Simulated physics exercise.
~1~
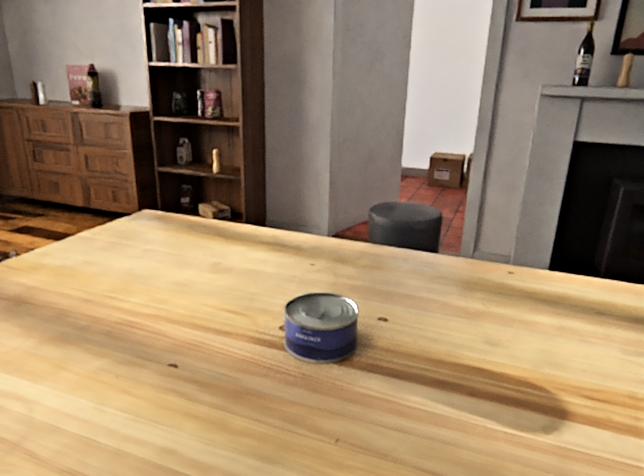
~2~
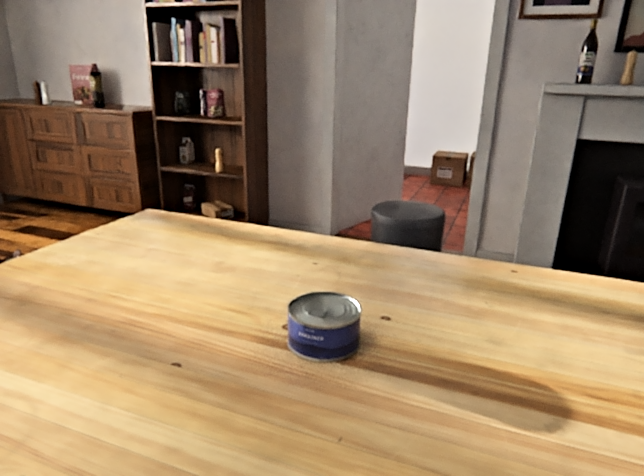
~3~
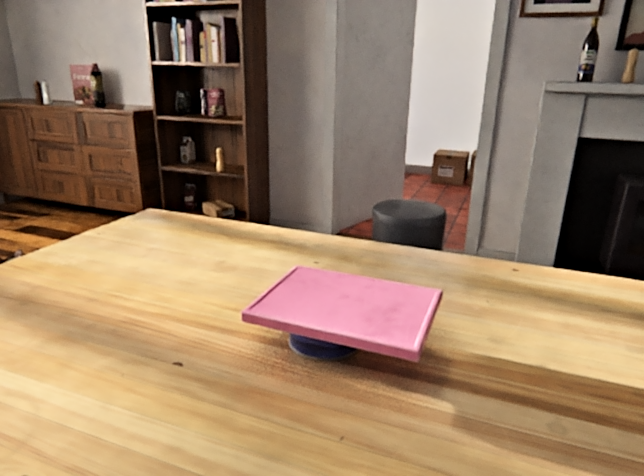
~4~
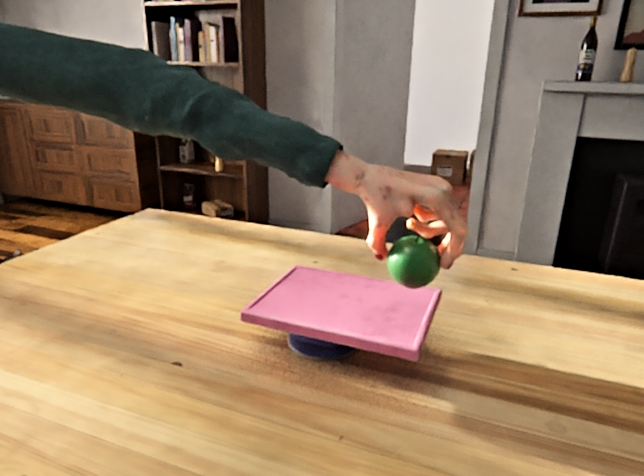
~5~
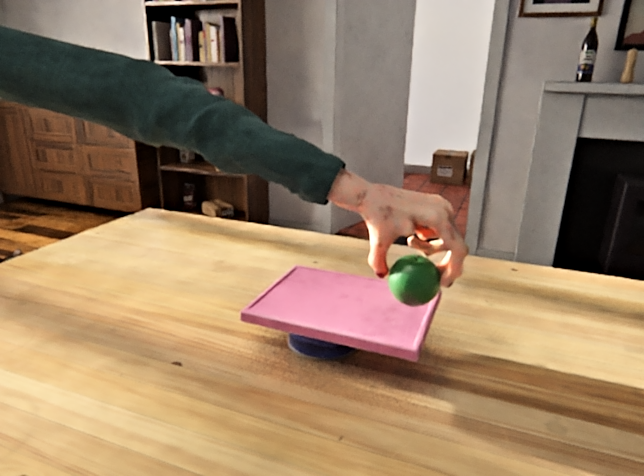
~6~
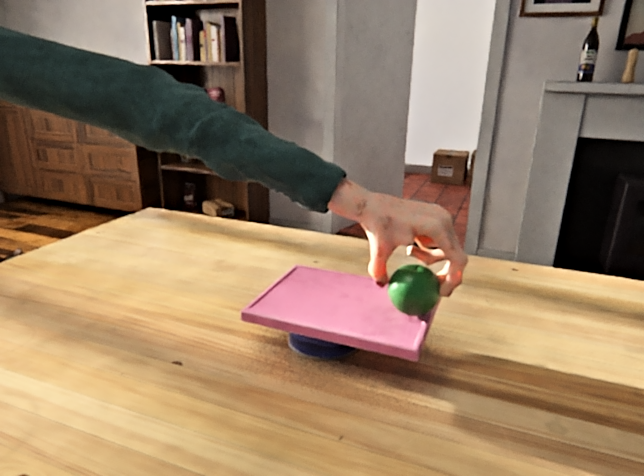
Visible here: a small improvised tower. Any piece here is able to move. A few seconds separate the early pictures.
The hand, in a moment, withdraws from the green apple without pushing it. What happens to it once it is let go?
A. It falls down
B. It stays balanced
It falls down (A).
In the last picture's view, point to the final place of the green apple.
Around (490, 356).
Then, 0.30 s on from there, green apple now fallen; pink lid turned 27° from how it was put.
Then, 0.40 s on from there, pink lid turned 34° from how it was put.
Then, 0.50 s on from there, pink lid turned 30° from how it was put.
Then, 0.70 s on from there, pink lid turned 22° from how it was put.
In the end, fallen, green apple; moved from the start, pink lid; blue tub unmoved. At the end, from the last picture's camera, green apple near (490, 357). The stack comes apart.
